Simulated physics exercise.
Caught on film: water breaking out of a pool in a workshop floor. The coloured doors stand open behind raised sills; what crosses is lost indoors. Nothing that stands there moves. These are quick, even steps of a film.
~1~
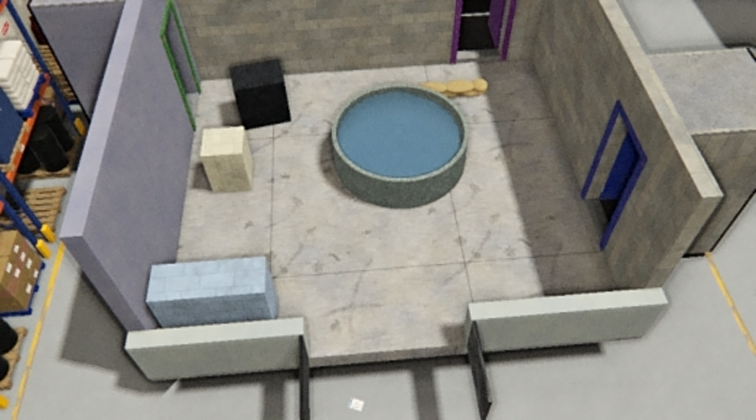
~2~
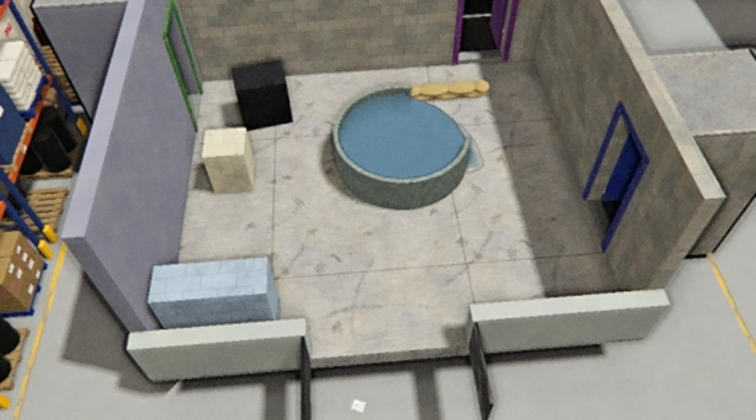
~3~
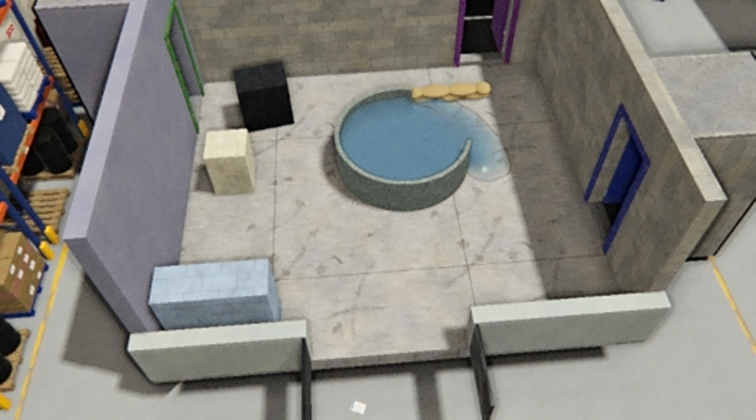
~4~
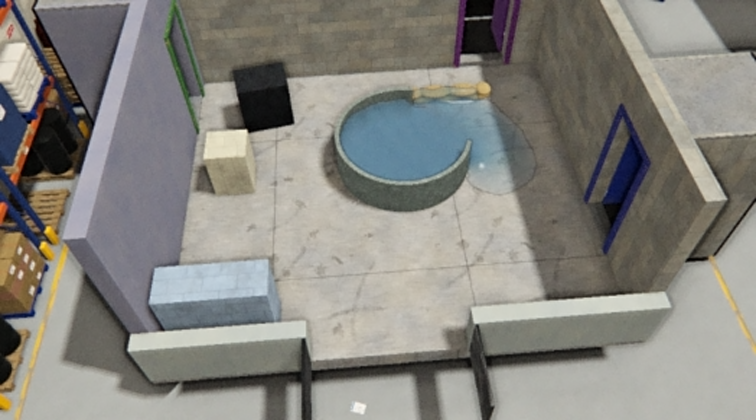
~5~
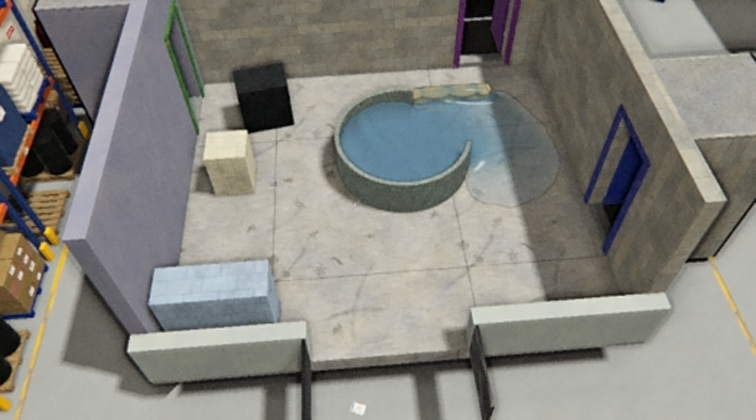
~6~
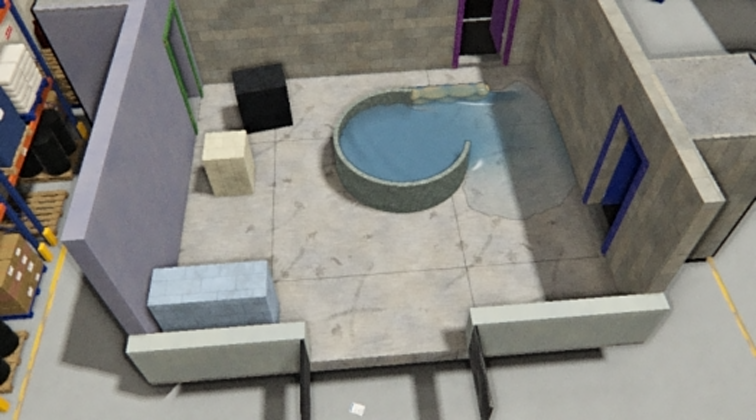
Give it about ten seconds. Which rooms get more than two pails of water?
One by one: The green door lets in a lot; the purple door lets in a lot; the blue door lets in a lot.
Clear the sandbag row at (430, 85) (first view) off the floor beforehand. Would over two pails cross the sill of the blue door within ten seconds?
Then: The blue door goes over.
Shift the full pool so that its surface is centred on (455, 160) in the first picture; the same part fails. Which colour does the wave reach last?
That is the green door.
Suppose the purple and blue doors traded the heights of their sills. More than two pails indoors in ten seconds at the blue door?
Blue door stays under.
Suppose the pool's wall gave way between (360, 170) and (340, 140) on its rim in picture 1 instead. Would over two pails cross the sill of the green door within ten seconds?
In short: Green door is over.
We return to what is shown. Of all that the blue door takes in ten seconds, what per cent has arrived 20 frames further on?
I make it 35 per cent.
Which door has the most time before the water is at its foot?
That is the door marked green.
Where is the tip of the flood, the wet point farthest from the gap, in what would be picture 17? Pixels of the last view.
I would point to (614, 309).
A moment on, water covers 20 % of the floor; the green door not reached, the purple door not reached, the blue door wet at the sill, nothing in.
Next, water covers 30 % of the floor; the green door not reached, the purple door under two buckets in, the blue door under two buckets in.
Then, water covers 50 % of the floor; the green door not reached, the purple door over two buckets in, the blue door under two buckets in.
Later, water covers 80 % of the floor; the green door over two buckets in, the purple door over two buckets in, the blue door over two buckets in.
In the end, water covers 95 % of the floor; the green door far over two buckets in, the purple door over two buckets in, the blue door over two buckets in.
